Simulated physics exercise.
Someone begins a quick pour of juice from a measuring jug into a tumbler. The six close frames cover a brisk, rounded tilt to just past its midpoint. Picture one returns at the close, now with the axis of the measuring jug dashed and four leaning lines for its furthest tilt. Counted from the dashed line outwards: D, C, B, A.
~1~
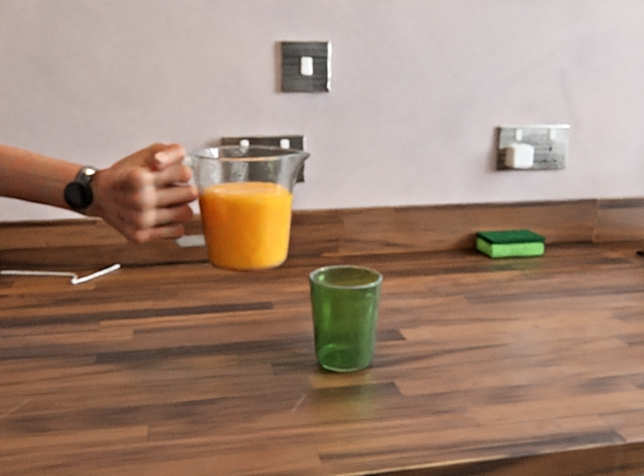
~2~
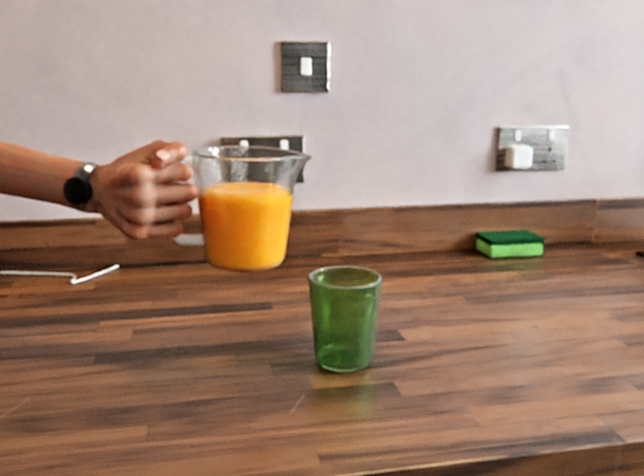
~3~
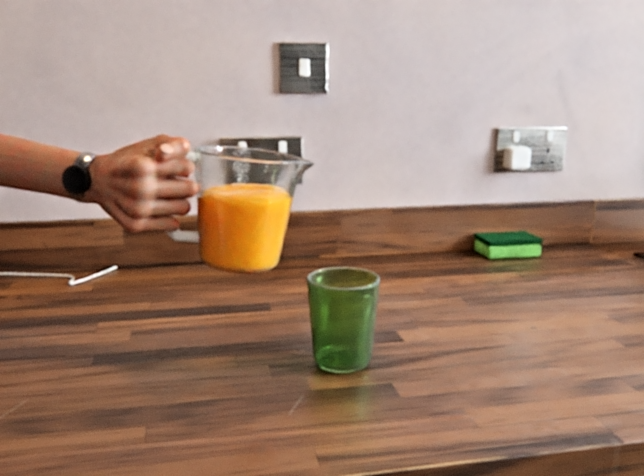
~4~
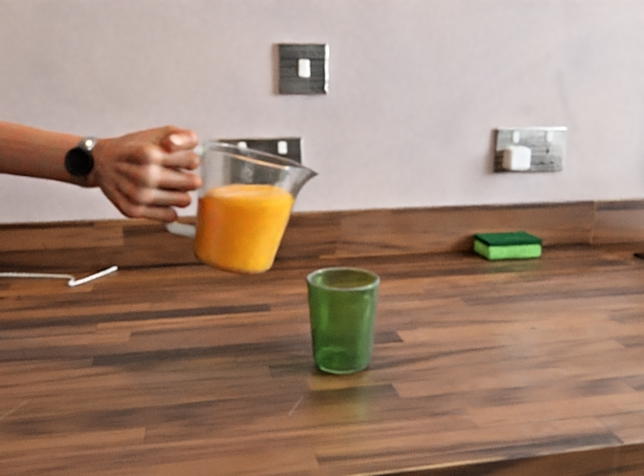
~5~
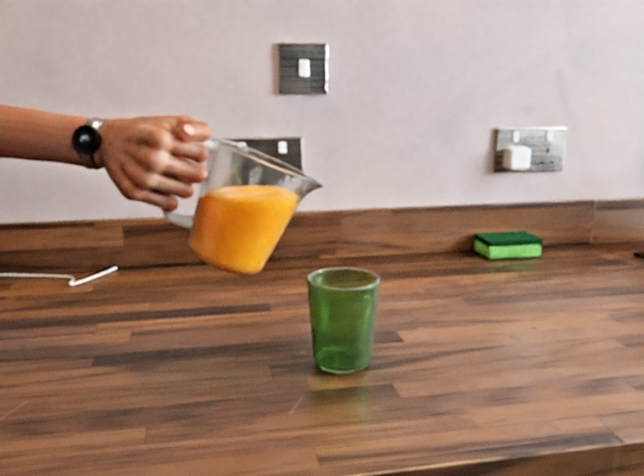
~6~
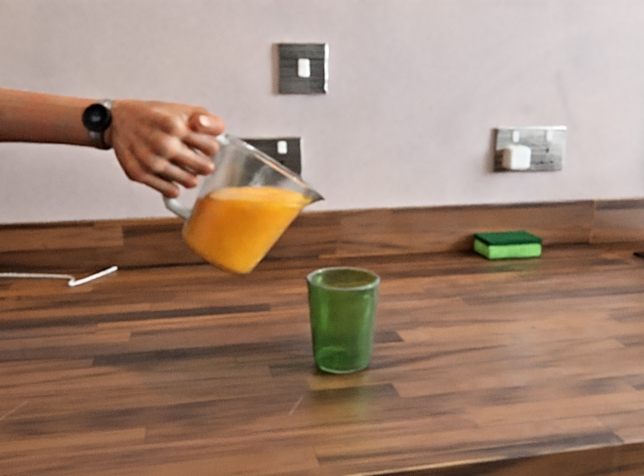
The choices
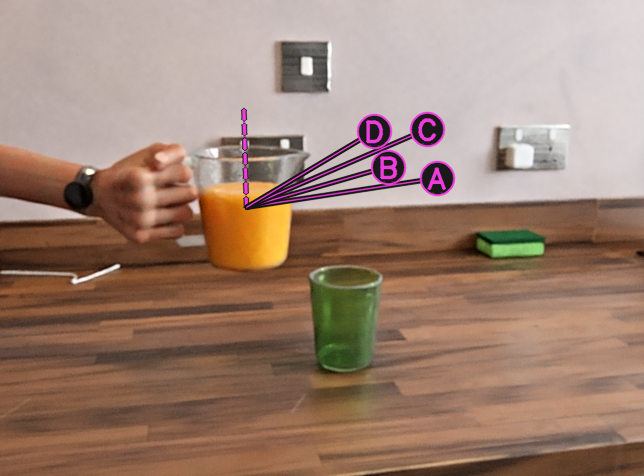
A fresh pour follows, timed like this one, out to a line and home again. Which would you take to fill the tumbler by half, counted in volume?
I would pick line D.
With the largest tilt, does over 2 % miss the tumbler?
Yes, it does.
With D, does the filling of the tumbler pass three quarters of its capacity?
No, less.
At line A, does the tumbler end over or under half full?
Over.
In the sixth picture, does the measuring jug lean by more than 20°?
Yes, it does.
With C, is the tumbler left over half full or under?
Over half.
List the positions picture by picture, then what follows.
Upright, lip at (309, 154); rim of the tumbler round (346, 276); nothing has left yet, in the first picture.
Upright, lip at (310, 156); nothing has left yet, in the second picture.
Tipped about 7°, lip at (312, 163); nothing has left yet, in the third picture.
Tipped about 14°, lip at (317, 173); nothing has left yet, in the fourth picture.
Tipped about 23°, lip at (321, 185); nothing has left yet, in the fifth picture.
Tipped about 33°, lip at (323, 198); nothing has left yet, in the sixth picture.
On the marked copy, A at (420, 180); B at (371, 171); C at (411, 136); D at (359, 139).
With A, the tumbler ends with about 90 % of what it can hold; 14 % of the juice is spilt.
With B, the tumbler ends with about 84 % of what it can hold; 6 % of the juice is spilt.
With C, the tumbler ends with about 71 % of what it can hold.
With D, the tumbler ends with about 50 % of what it can hold.
